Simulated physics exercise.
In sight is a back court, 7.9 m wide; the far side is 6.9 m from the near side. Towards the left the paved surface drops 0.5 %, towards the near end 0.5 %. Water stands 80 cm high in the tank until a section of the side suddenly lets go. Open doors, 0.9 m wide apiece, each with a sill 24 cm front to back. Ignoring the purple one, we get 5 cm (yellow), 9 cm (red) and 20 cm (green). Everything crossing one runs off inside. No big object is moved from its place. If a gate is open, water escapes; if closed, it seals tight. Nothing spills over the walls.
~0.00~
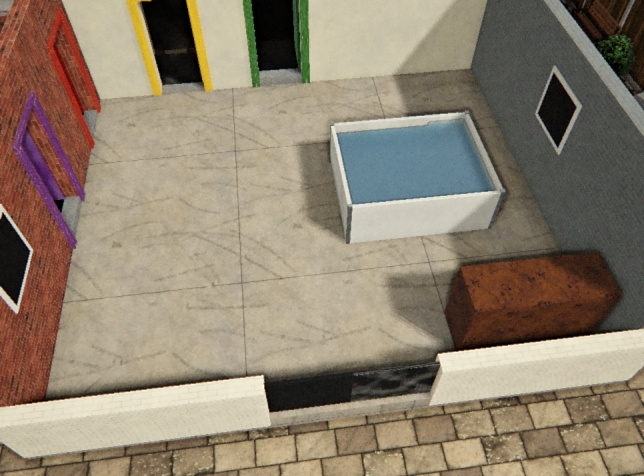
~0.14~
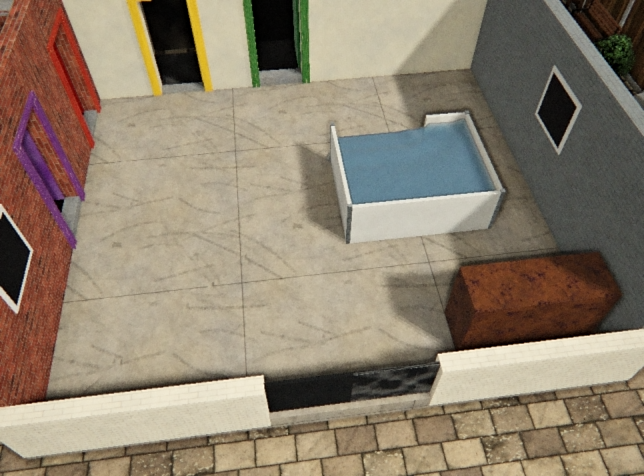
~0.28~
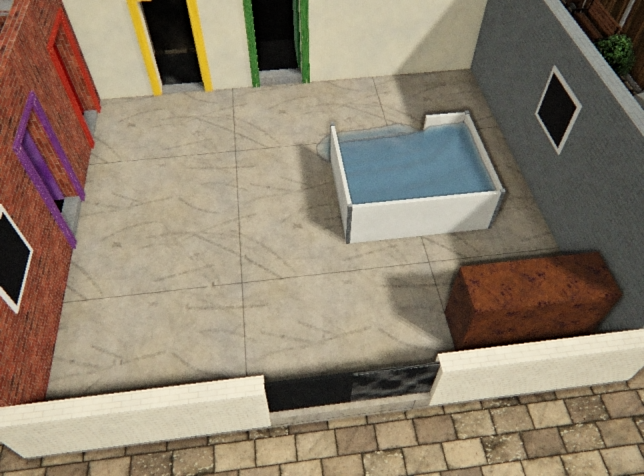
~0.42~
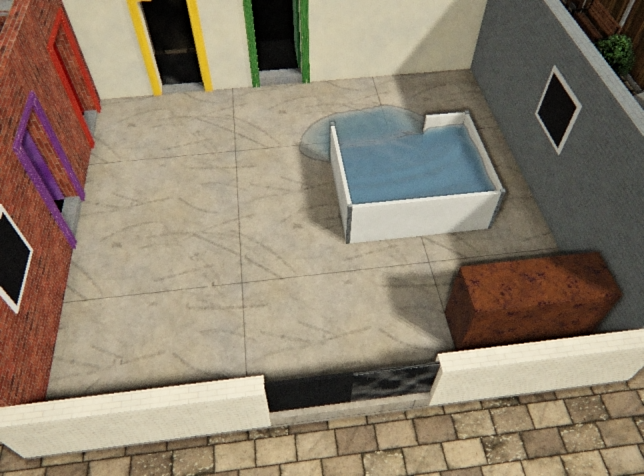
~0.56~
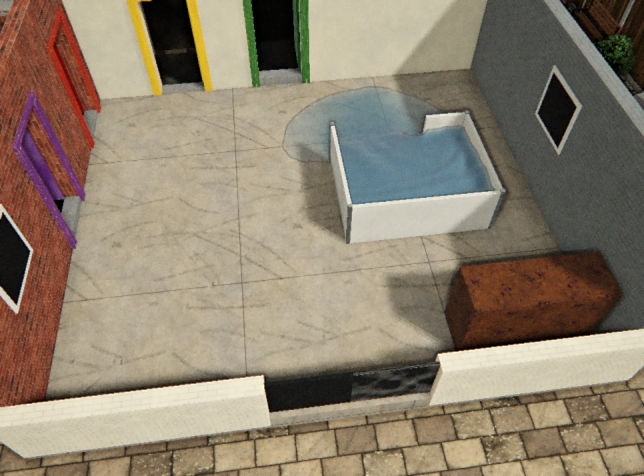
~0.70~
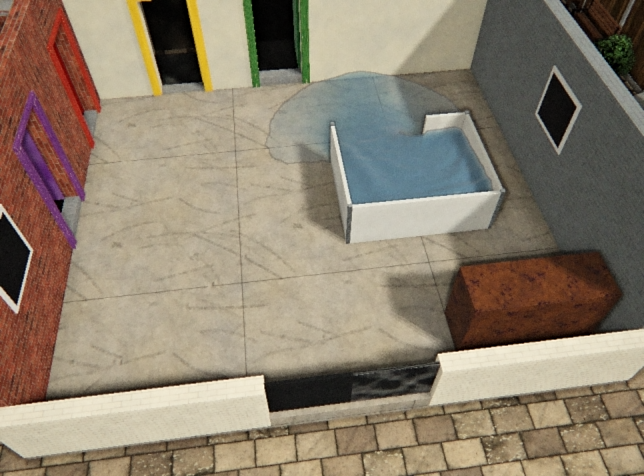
Water pouring through a gap in the far side of a white-walled tank, spreading in a shallow sheet across the paved courtyard.
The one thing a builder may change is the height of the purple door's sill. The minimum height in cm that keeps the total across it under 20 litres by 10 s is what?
It is close to 6 cm.
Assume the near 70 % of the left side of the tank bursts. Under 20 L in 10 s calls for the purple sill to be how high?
Required height: Approx. 24 cm.
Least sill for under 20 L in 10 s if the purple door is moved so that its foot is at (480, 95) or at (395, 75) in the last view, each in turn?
First place around 24 cm, second around 32 cm.
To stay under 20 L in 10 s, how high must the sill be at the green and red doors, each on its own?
You'd want some 26 cm at green and some 24 cm at red.
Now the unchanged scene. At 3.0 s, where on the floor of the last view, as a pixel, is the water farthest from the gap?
At about (101, 101).
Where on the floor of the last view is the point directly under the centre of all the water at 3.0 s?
Centre estimate: (349, 132) px, approximately.
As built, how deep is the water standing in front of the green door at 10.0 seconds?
Lab note: Depth approx. 6.0 cm.
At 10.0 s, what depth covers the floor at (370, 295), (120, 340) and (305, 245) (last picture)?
Approx. 2 / 9 / 2 cm.
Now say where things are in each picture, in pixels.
In the first frame, the tank at (412, 160) is whole and still, 80 cm deep; the purple door at (56, 180) is dry.
In the second frame, the gap is on the far side, the front 0.3 m out at a hidden place; the back of the tank holds 80 cm.
In the third frame, the front is at a hidden place, 0.8 m from the gap on the far side; 1.4 m2 of floor is wet, 80 cm left at the back.
In the fourth frame, the front is at (376, 109), 1.4 m from the gap on the far side; 2.9 m2 of floor is wet, 78 cm left at the back.
In the fifth frame, water pours out on the far side and has run 2.1 m, to (367, 89); about 8 cm deep outside, 69 cm at the back.
In the sixth frame, the gap is on the far side, the front 2.4 m out at (320, 82); the back of the tank holds 69 cm; 3.7 m in a straight line remain to the purple door at (56, 180).
After 1.4 s water covers 20 % of the floor, deepest (49 cm) near (343, 86); it has not reached the purple door.
After 3.0 s water covers 35 % of the floor, deepest (35 cm) near (464, 70); it has not reached the purple door.
After 10.0 s water covers 95 % of the floor, deepest (14 cm) near (41, 430); 7 cm at the purple door, 0 litres in over its 15 cm sill.
At the purple door as built, the water arrived by 3.4 s and peaked near 10 cm at 5.0 s.
With a sill of 5 cm, 29 litres would have come in within the 10 s; with 7 cm, 10 litres. So under 20 litres takes about 6 cm.
